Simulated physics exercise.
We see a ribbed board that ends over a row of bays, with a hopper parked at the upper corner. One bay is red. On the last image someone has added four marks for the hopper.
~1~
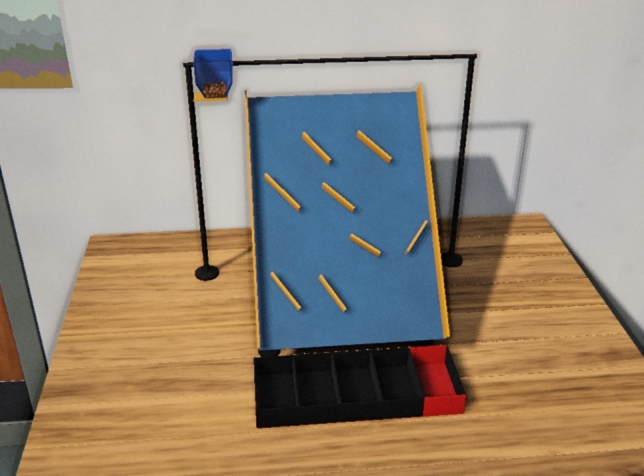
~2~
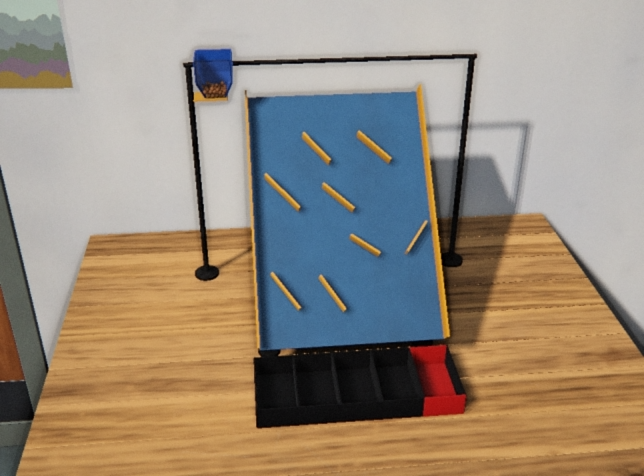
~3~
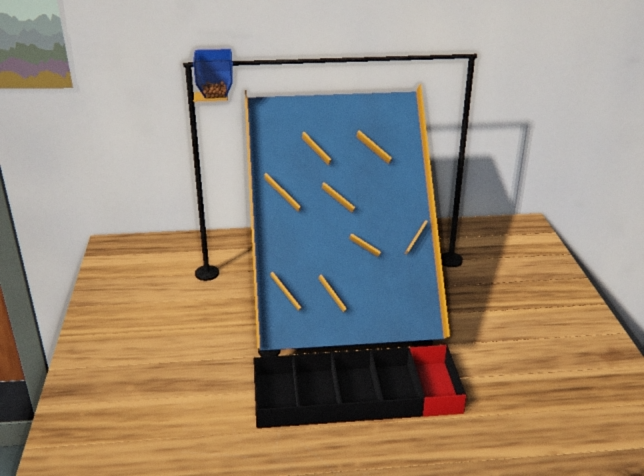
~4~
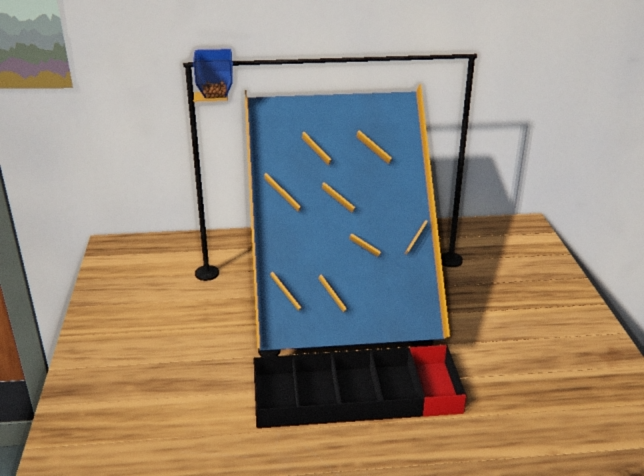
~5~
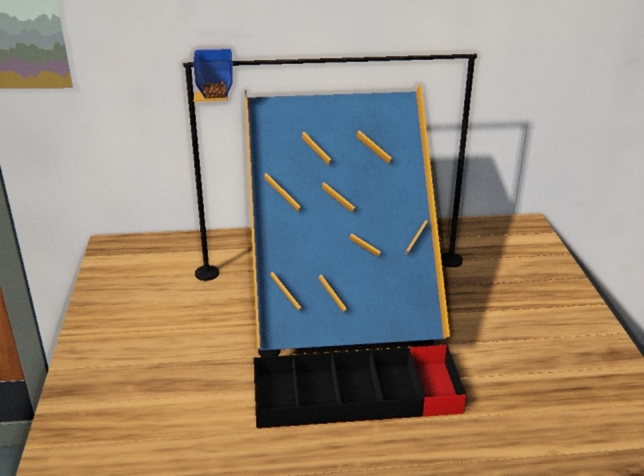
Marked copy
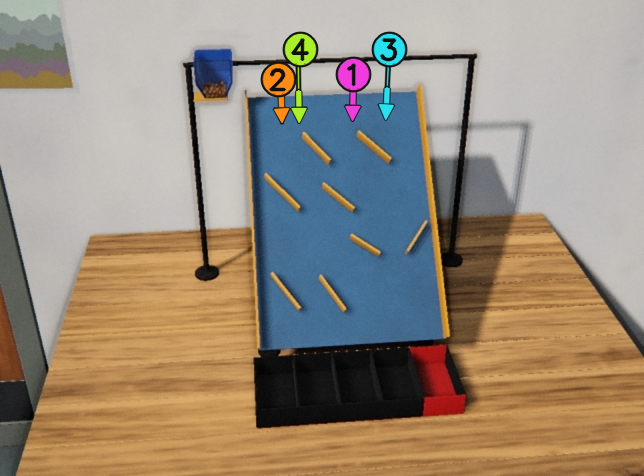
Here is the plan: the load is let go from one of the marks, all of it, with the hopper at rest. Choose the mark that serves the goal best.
Use mark 1.
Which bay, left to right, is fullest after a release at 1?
The fifth.
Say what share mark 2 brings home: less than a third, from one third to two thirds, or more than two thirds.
Less than a third.
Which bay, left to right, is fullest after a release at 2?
The fourth.
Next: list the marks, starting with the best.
Best to worst: 1, 4, 3, 2.
On the marked copy, mark 1 meets the board at (352, 115); mark 2 meets the board at (281, 117); mark 3 meets the board at (386, 114); mark 4 meets the board at (299, 117).
If 1 is chosen, about half in the red bay, about a third in other bays, a small part outside the box.
If 2 is chosen, a stray few in the red bay, nearly all in other bays, a small part outside the box.
If 3 is chosen, about a quarter in the red bay, about two thirds in other bays, a small part outside the box.
If 4 is chosen, about half in the red bay, about half in other bays.
